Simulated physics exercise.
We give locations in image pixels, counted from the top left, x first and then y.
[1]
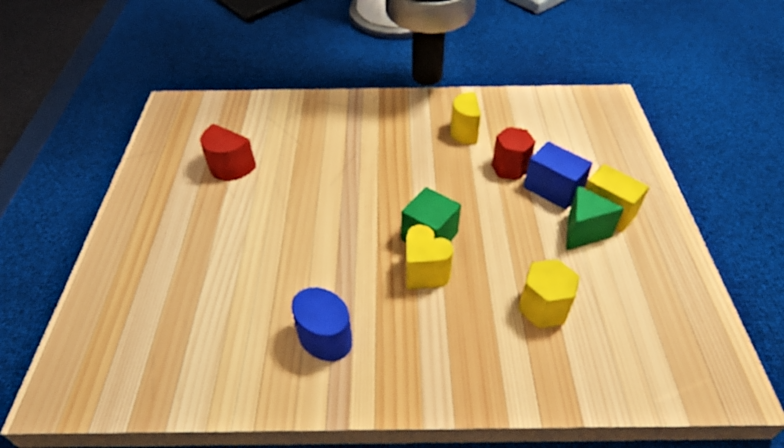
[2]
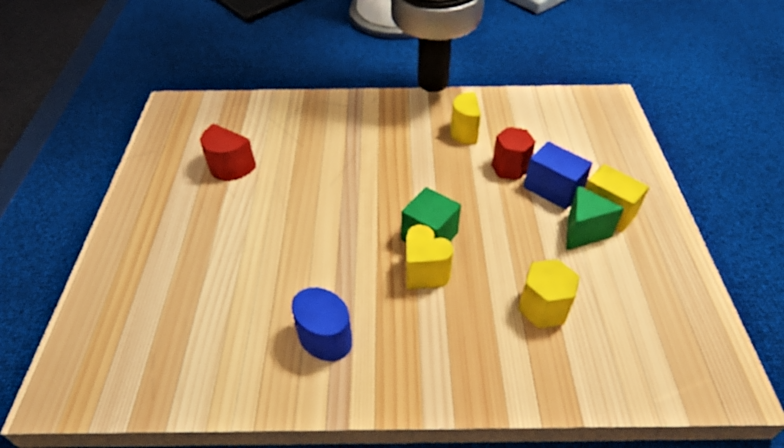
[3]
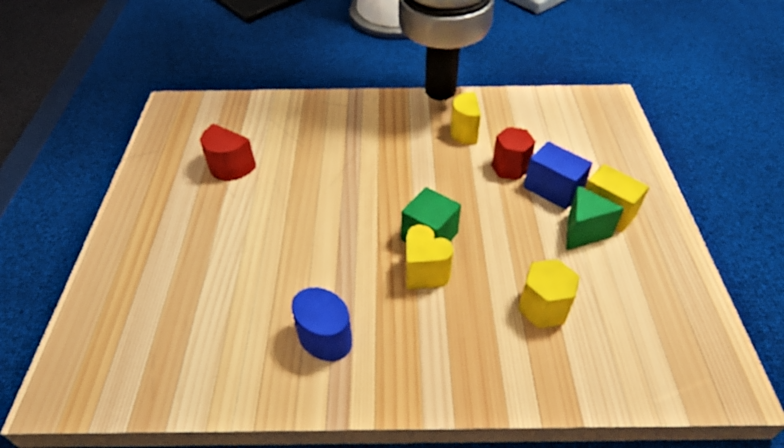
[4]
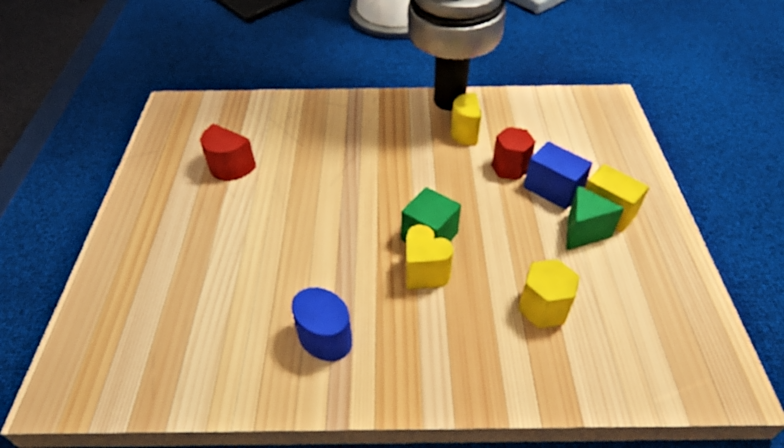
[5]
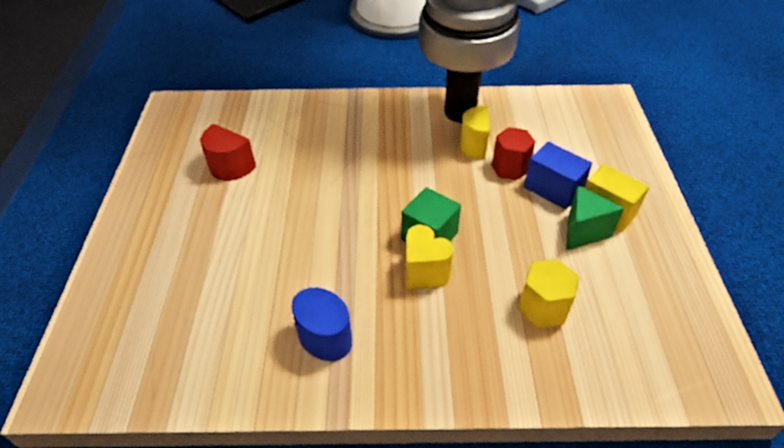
A light wooden board lies on a blue surface, seen from above and in front by a still camera. Red and blue blocks sit to the left and lower centre, a green block and yellow heart near the middle, and more red, blue, green and yellow blocks to the right. A dark-tipped pusher moves slightly right and nearer, then nudges the yellow half-round block a little rightward.
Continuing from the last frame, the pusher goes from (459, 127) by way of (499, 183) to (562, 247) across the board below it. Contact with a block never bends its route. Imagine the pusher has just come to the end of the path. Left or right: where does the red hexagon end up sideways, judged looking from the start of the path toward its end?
Slides left.
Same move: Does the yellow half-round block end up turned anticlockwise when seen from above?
In short: No.
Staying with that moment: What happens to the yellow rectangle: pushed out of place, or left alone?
Well, the yellow rectangle shifts from its place.
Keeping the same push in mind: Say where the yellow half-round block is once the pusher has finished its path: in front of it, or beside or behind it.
Once the path is finished, the yellow half-round block lies beside or behind the pusher.
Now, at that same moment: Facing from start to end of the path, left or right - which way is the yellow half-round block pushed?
It's going to go right.
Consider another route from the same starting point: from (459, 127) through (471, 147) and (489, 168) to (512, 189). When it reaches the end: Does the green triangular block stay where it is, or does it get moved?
The result: It stays put.
The first path, step by step. One third of the way, pusher (484, 151); yellow half-round block (499, 160); red hexagon (525, 147), turned 50° anticlockwise; blue rectangle (570, 162).
Two thirds of the way, pusher (523, 191); yellow half-round block (517, 201), turned 50° clockwise; red hexagon (560, 163); blue rectangle (607, 164), turned 15° clockwise; yellow rectangle (653, 192), turned 10° clockwise.
At the end, pusher (567, 234); yellow half-round block (524, 216), turned 110° clockwise; red hexagon (561, 164), turned 155° anticlockwise; blue rectangle (607, 164), turned 20° clockwise; green triangular block (607, 212), turned 35° anticlockwise; yellow rectangle (653, 192), turned 10° clockwise.
